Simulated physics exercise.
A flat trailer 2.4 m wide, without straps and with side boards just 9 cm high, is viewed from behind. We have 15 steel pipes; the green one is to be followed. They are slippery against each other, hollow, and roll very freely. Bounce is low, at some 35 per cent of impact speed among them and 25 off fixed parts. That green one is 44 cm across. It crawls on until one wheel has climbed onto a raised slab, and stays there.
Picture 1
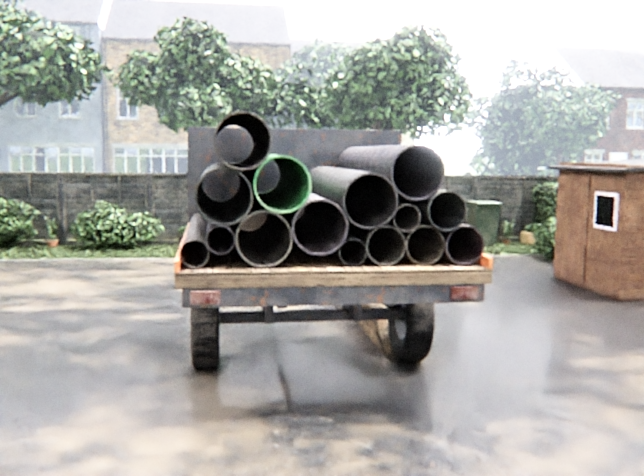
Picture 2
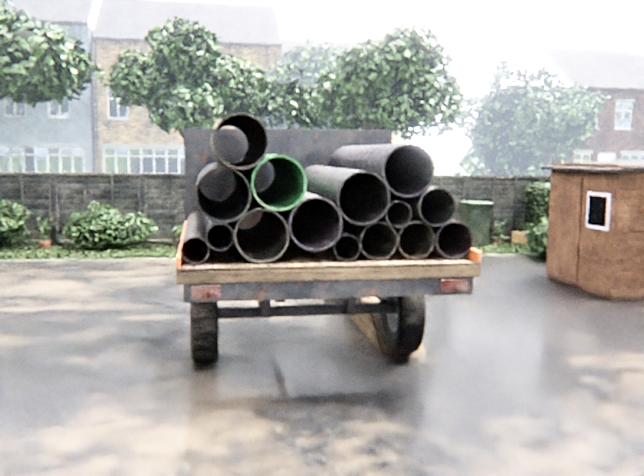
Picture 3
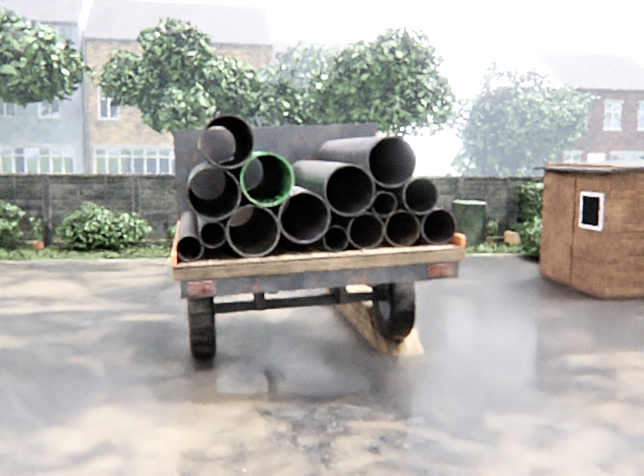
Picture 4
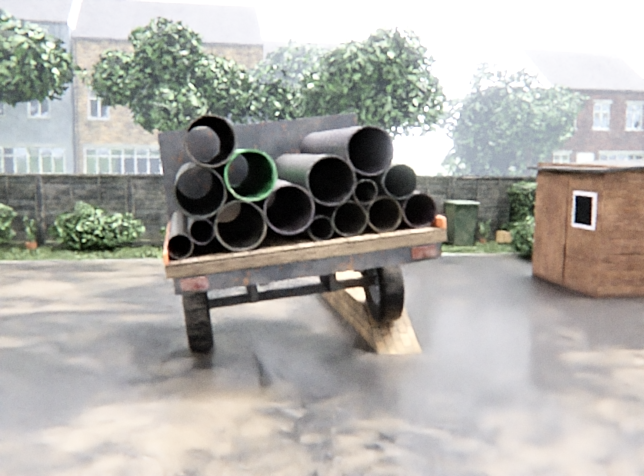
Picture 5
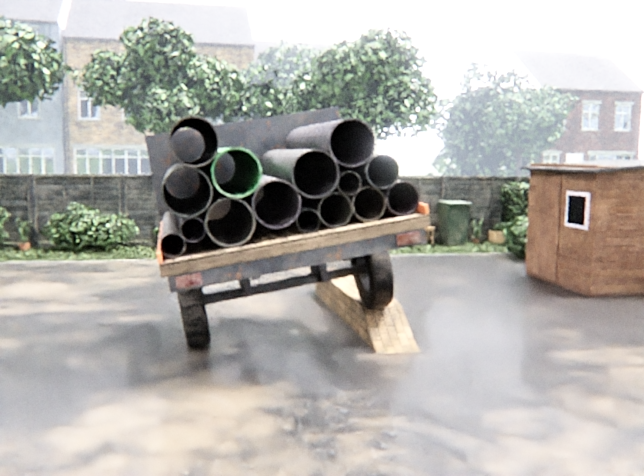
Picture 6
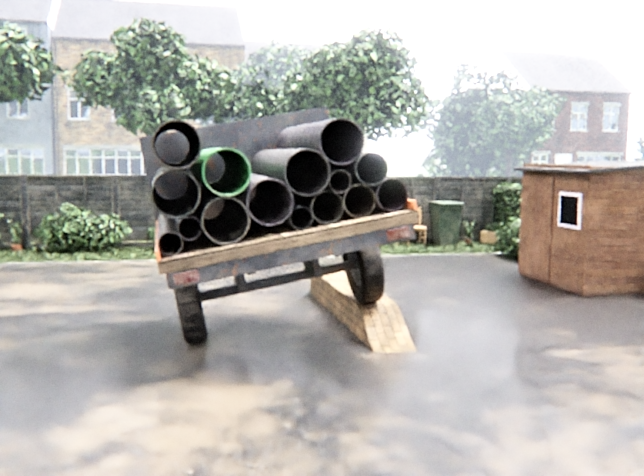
In a wet yard, a flat trailer stacked with dark pipes and one green one rolled its right wheel up a wooden ramp, and the deck tilted down to the left with the pipes still piled.
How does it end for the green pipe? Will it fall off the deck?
It comes off - the green pipe, that is.
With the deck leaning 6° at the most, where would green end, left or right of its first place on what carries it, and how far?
Roughly 15 cm, towards the left.
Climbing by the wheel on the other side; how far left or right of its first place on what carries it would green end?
Roughly 0 cm right.
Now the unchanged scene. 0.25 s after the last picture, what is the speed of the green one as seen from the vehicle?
Near 0.5 m/s at that time.
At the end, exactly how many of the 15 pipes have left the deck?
Count of them: 4.
Another 0.2 s on from the last picture, green is up on others, 65 cm from the left edge, rolling left; 0 off so far.
Another 0.6 s on from the last picture, green is up on others, 40 cm from the left edge, rolling left; 2 off so far.
Another 0.8 s on from the last picture, green is up on others, 20 cm from the left edge, rolling left; 2 off so far.
Another 1.1 s on from the last picture, green is dropping off the left side; 4 off so far.
In the end (4.3 s after the last picture), green is down on the left; 4 off so far.
